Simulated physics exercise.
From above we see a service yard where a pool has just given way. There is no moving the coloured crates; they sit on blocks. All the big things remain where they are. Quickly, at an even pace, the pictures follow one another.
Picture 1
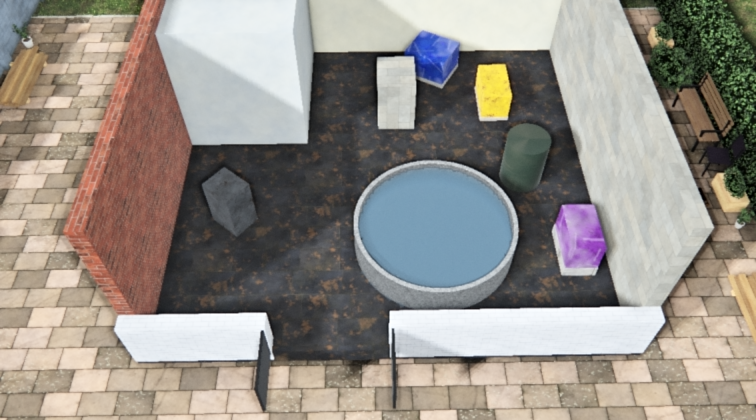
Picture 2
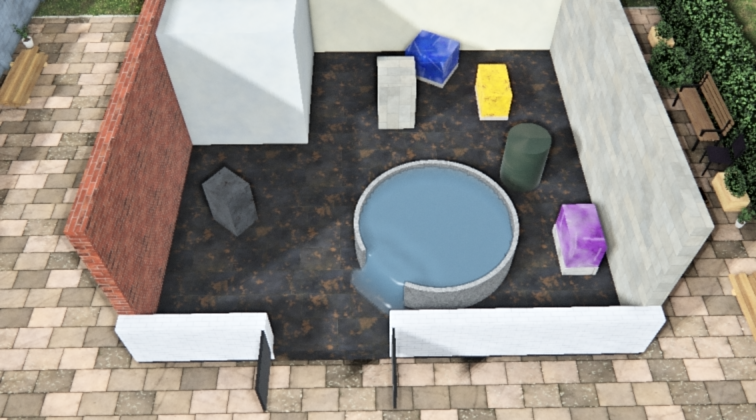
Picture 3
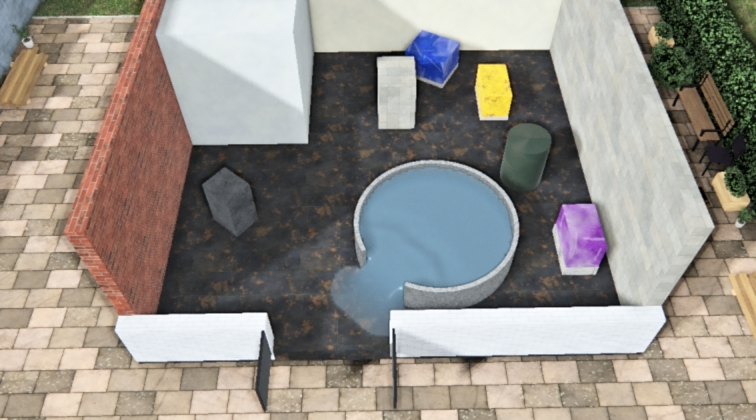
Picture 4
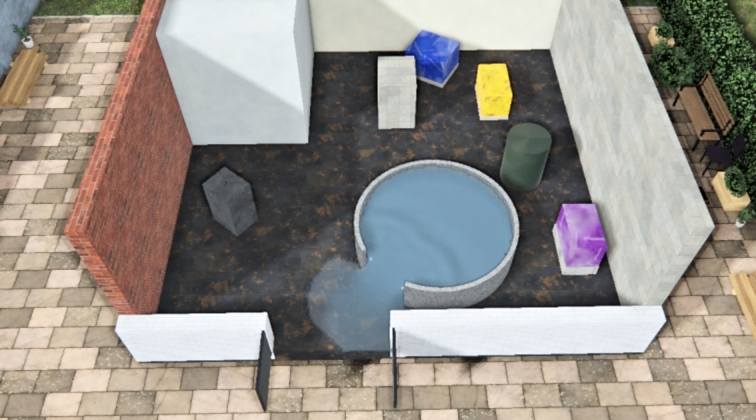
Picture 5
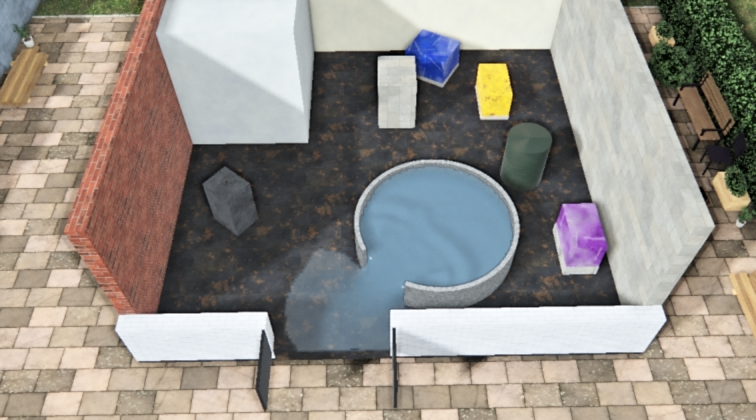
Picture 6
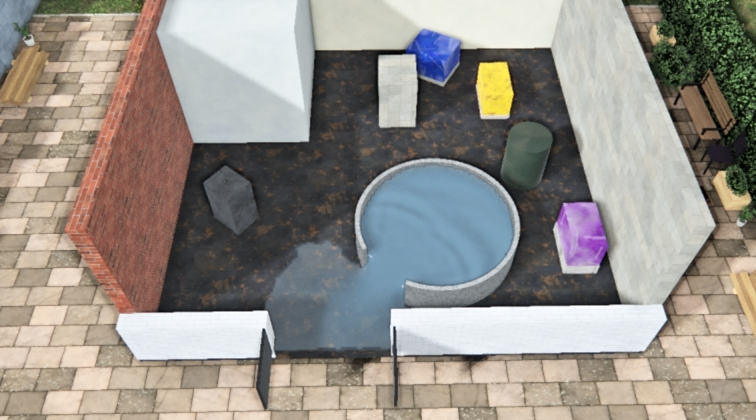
A round pool in a walled yard breaking open at its lower left, water pouring out and spreading across the dark floor.
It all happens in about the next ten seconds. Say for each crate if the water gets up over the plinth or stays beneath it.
Outcome: The purple crate comes through untouched; the yellow crate comes through untouched; the blue crate comes through untouched.
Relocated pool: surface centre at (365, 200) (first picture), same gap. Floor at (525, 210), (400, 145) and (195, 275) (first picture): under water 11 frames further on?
First unwetted; next unwetted; last drenched.
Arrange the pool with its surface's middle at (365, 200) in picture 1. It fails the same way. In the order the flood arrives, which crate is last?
It is the purple crate.
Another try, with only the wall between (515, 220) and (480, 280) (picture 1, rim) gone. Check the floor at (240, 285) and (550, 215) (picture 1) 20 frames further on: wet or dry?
Waterless, submerged.
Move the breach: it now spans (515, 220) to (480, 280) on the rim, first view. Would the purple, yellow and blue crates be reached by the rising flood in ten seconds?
As it turns out, the purple crate is swamped, the yellow crate is swamped, and the blue crate is swamped.
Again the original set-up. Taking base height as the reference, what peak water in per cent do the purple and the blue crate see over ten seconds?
The first reaches around 10 in a hundred, the second around 0.
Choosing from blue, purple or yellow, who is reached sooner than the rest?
Answer: The purple-painted one.
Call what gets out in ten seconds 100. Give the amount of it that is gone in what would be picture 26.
Close to 50 %.
A moment on, water covers 15 % of the floor; the purple crate not reached, the yellow crate not reached, the blue crate not reached.
Next, water covers 20 % of the floor; the purple crate not reached, the yellow crate not reached, the blue crate not reached.
Then, water covers 25 % of the floor; the purple crate not reached, the yellow crate not reached, the blue crate not reached.
Later, water covers 35 % of the floor; the purple crate water round its plinth, the yellow crate not reached, the blue crate not reached.
In the end, water covers 50 % of the floor; the purple crate stayed above the water, the yellow crate stayed above the water, the blue crate stayed above the water.
